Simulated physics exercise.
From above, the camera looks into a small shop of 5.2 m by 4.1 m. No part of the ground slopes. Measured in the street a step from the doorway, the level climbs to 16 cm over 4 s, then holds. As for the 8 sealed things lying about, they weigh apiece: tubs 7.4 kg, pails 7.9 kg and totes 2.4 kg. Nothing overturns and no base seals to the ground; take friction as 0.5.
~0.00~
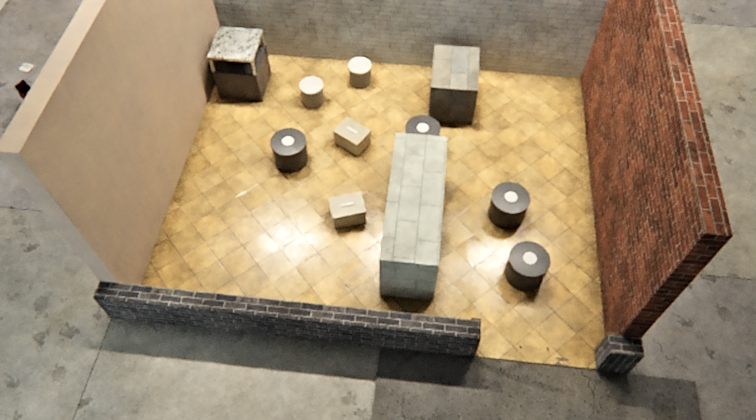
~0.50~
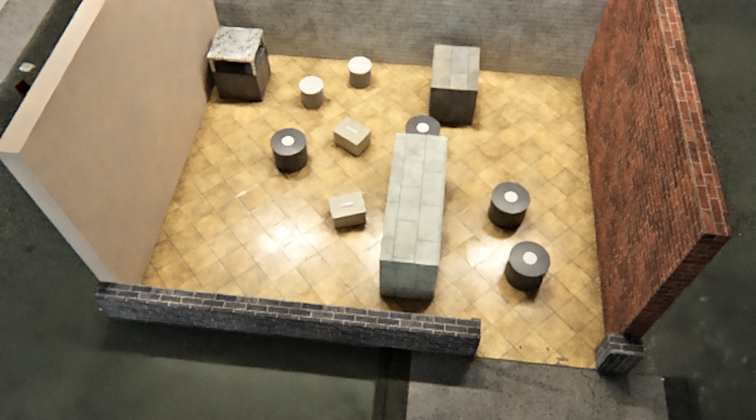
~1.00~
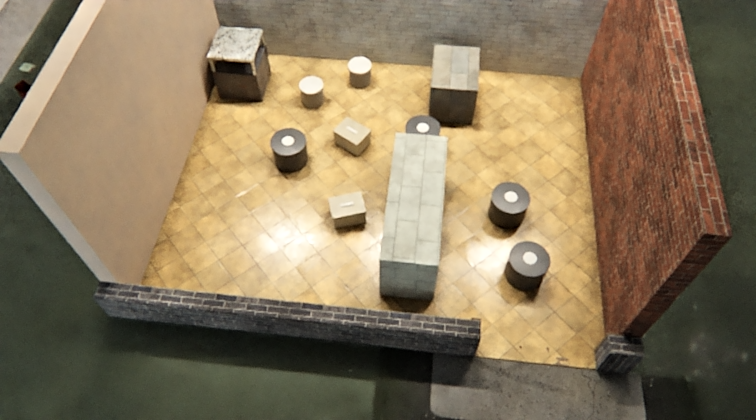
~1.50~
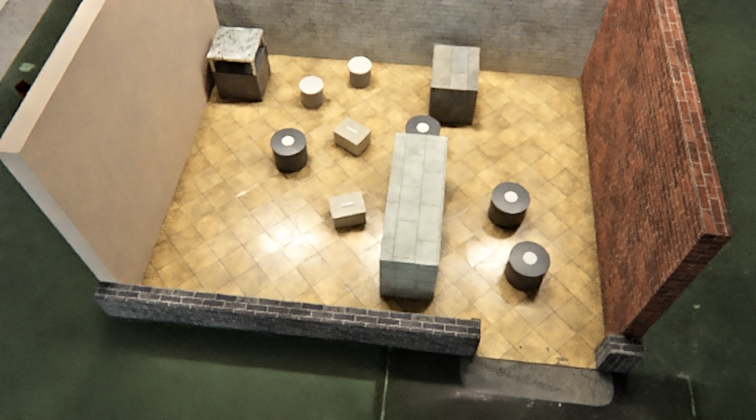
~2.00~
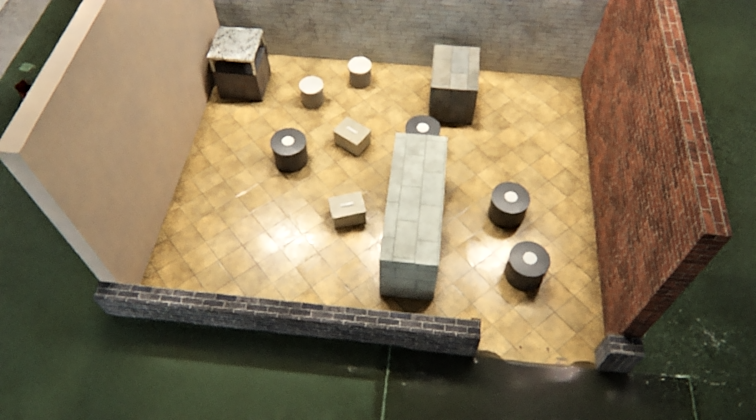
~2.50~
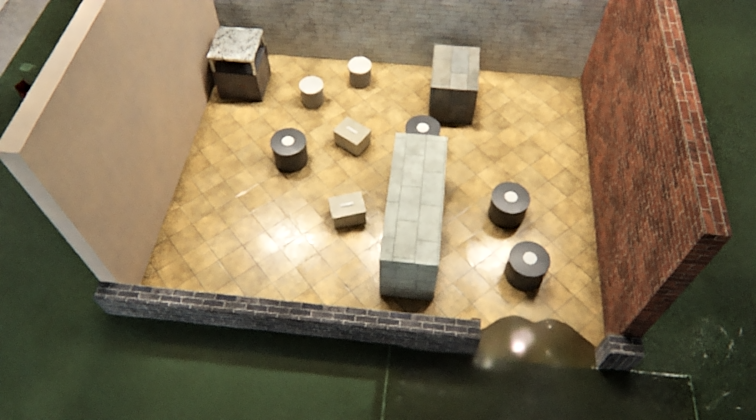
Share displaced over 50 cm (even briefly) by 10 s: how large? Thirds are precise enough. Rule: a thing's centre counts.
My guess is it lands in the low band.
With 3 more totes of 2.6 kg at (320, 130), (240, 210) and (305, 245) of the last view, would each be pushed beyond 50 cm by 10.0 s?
For each in turn I get a smaller distance, a smaller distance and a smaller distance.
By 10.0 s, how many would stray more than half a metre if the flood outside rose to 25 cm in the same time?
Then it comes to 4.
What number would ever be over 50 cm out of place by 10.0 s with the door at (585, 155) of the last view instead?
That would give 2.
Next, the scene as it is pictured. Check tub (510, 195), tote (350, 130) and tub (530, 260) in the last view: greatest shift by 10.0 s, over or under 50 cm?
One by one in that order: Above; below; above.
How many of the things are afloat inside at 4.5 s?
Count: 0.
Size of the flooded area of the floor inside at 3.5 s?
Wet: Near 1.5 m2.
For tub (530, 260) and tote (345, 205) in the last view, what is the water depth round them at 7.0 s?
Roughly 6 and 0 cm.
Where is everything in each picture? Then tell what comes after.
A tub at (530, 259) rests on the ground; a pail at (360, 65), on the bottom; 0.0 m2 under water; 0 of 8 have shifted, in the first picture.
A tub at (530, 259) rests on the ground; a pail at (360, 65) rests on the ground; water covers 0.0 m2; 0 of 8 have shifted, in the second picture.
A tub at (530, 259) rests on the ground; a pail at (360, 65), on the bottom; water covers 0.0 m2; 0 of 8 have shifted, in the third picture.
A tub at (530, 259) rests on the ground; a pail at (360, 65) rests on the ground; water covers 0.0 m2; 0 of 8 have shifted, in the fourth picture.
A tub at (530, 259) rests on the ground; a pail at (360, 65), on the bottom; water covers 0.0 m2; 0 of 8 have shifted, in the fifth picture.
A tub at (530, 259) rests on the ground; a pail at (360, 65), on the bottom; water covers 0.3 m2; 0 of 8 have shifted, in the sixth picture.
After 3.5 s 0 of 8 are over 50 cm from their spots; 0 afloat.
After 4.5 s 0 of 8 are over 50 cm from their spots; 0 afloat.
After 7.0 s 2 of 8 are over 50 cm from their spots; 2 afloat.
After 10.0 s 2 of 8 are over 50 cm from their spots, and 2 have been at some point; 2 afloat.
